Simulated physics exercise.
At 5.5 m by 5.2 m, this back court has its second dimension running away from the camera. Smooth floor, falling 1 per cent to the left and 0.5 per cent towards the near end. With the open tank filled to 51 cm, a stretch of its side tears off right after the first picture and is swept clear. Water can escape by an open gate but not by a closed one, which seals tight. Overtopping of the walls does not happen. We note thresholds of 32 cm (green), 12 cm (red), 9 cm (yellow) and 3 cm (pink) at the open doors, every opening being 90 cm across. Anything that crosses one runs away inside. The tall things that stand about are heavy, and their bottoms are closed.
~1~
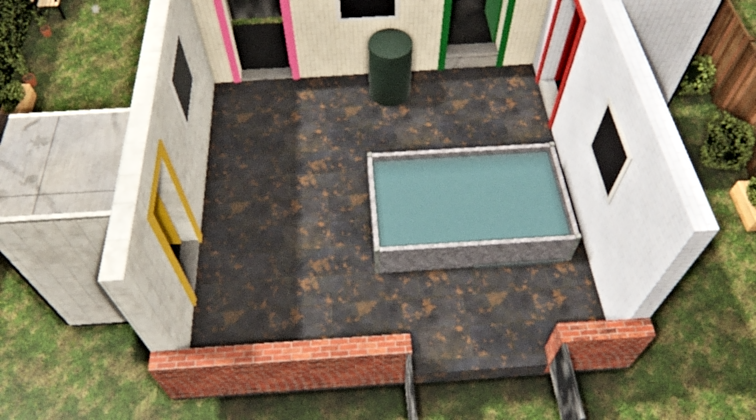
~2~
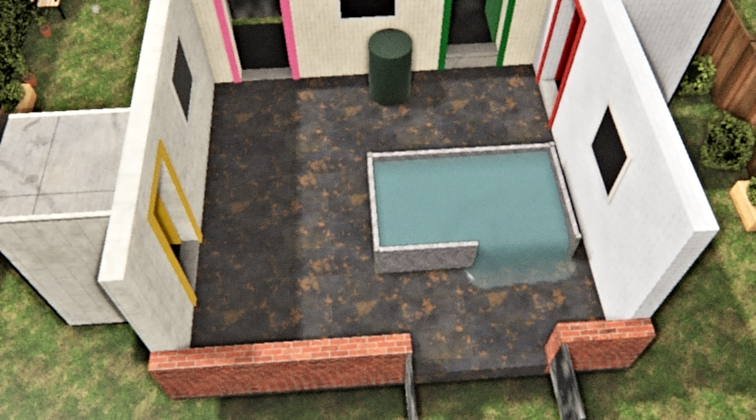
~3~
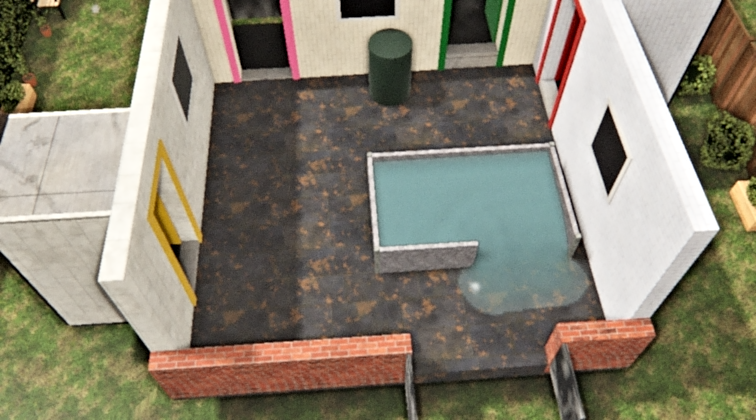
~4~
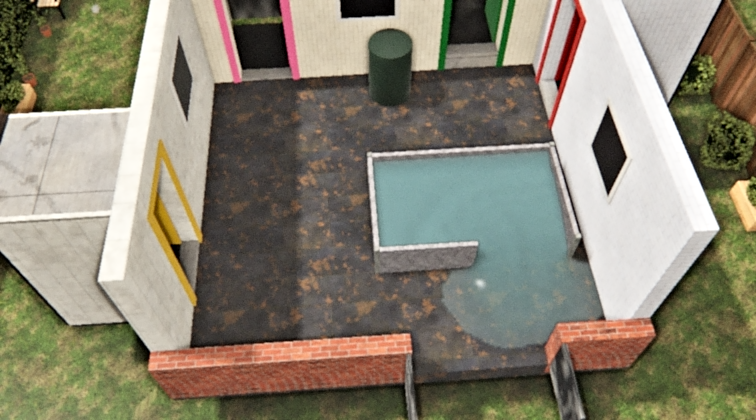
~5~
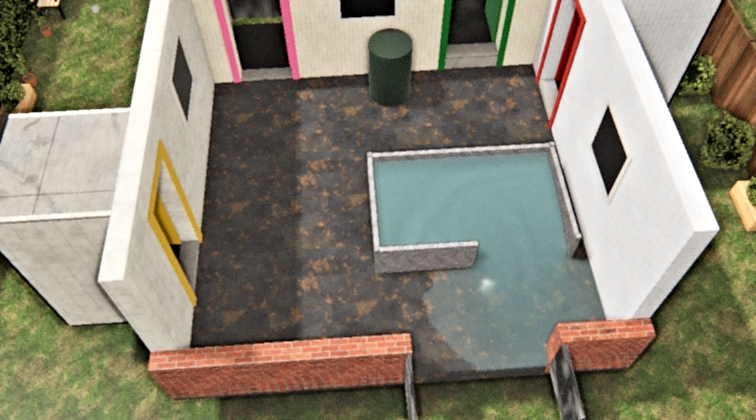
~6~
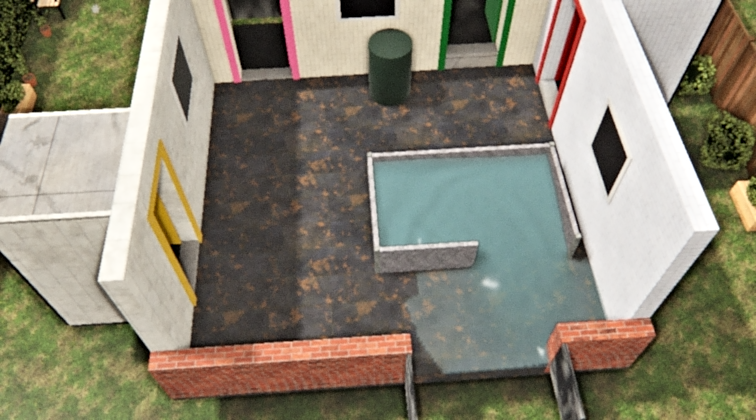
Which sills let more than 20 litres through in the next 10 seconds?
My prediction: Green door: Under the set amount; red door: Under the set amount; yellow door: Under the set amount; pink door: Under the set amount.
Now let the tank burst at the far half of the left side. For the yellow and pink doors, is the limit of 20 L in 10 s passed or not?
Short answer, against that limit: Yellow overshoots, pink overshoots.
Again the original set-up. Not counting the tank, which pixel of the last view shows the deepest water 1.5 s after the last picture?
Look around (602, 342).
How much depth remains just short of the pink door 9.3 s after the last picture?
The depth comes to around 1.5 centimetres.
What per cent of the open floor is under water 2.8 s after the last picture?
I'd guess around 25 %.
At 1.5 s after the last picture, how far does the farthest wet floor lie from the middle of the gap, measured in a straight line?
That comes to near 2.8 m out.
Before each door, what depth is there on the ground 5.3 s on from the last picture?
Green 6 cm, red 2 cm, yellow 5 cm, pink 0 cm.
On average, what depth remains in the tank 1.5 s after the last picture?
The average depth is around 28 cm.
Then, 0.7 s after the last picture water covers 10 % of the floor and is deepest (44 cm) near (602, 342); green door not reached, red door not reached, yellow door not reached, pink door not reached.
Then, 1.5 s after the last picture water covers 10 % of the floor and is deepest (35 cm) near (602, 342); green door not reached, red door not reached, yellow door not reached, pink door not reached.
Then, 2.8 s after the last picture water covers 25 % of the floor and is deepest (24 cm) near (575, 344); green door not reached, red door 4 cm at the sill, 0 L in, yellow door not reached, pink door not reached.
Then, 5.3 s after the last picture water covers 45 % of the floor and is deepest (12 cm) near (586, 281); green door 6 cm at the sill, 0 L in, red door 2 cm at the sill, 0 L in, yellow door 5 cm at the sill, 0 L in, pink door not reached.
Then, 9.3 s after the last picture water covers 75 % of the floor and is deepest (8 cm) near (537, 297); green door 3 cm at the sill, 0 L in, red door 2 cm at the sill, 0 L in, yellow door 4 cm at the sill, 0 L in, pink door not reached.
